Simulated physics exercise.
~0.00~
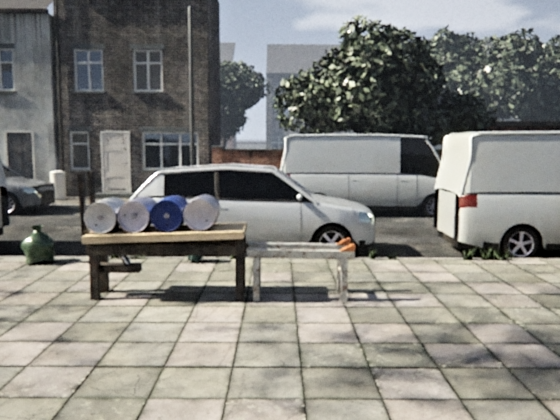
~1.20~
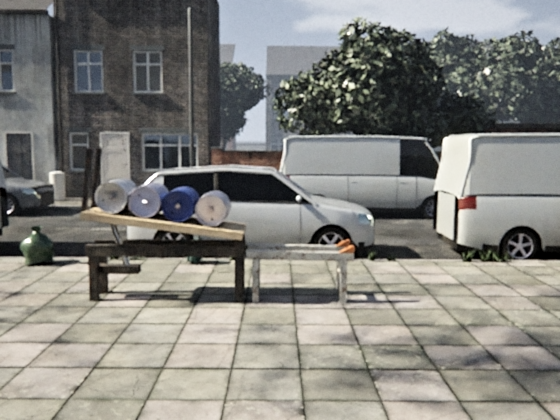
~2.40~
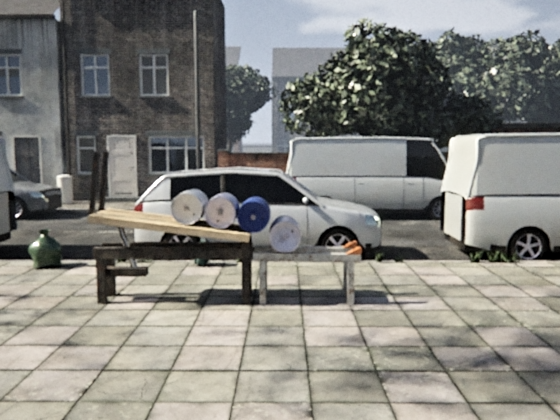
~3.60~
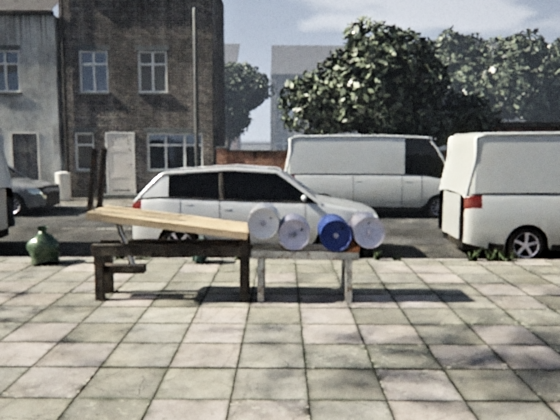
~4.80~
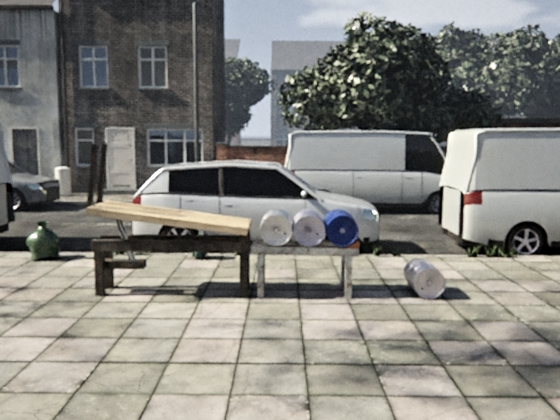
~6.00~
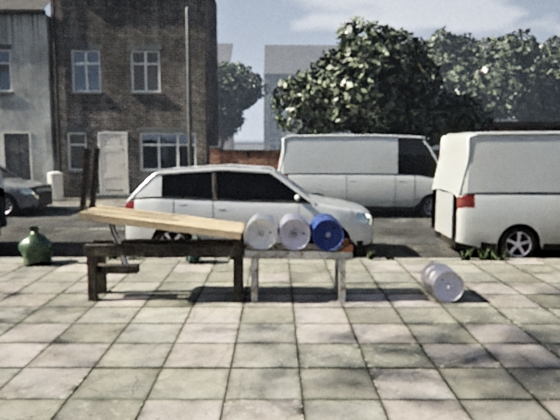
The footage shows a deck beside parked vehicles tilting up on its left, sending three white kegs and a blue one rolling right onto a lower rack, where the leading white keg drops onto the paving while the blue one stays on the rack with the other two.
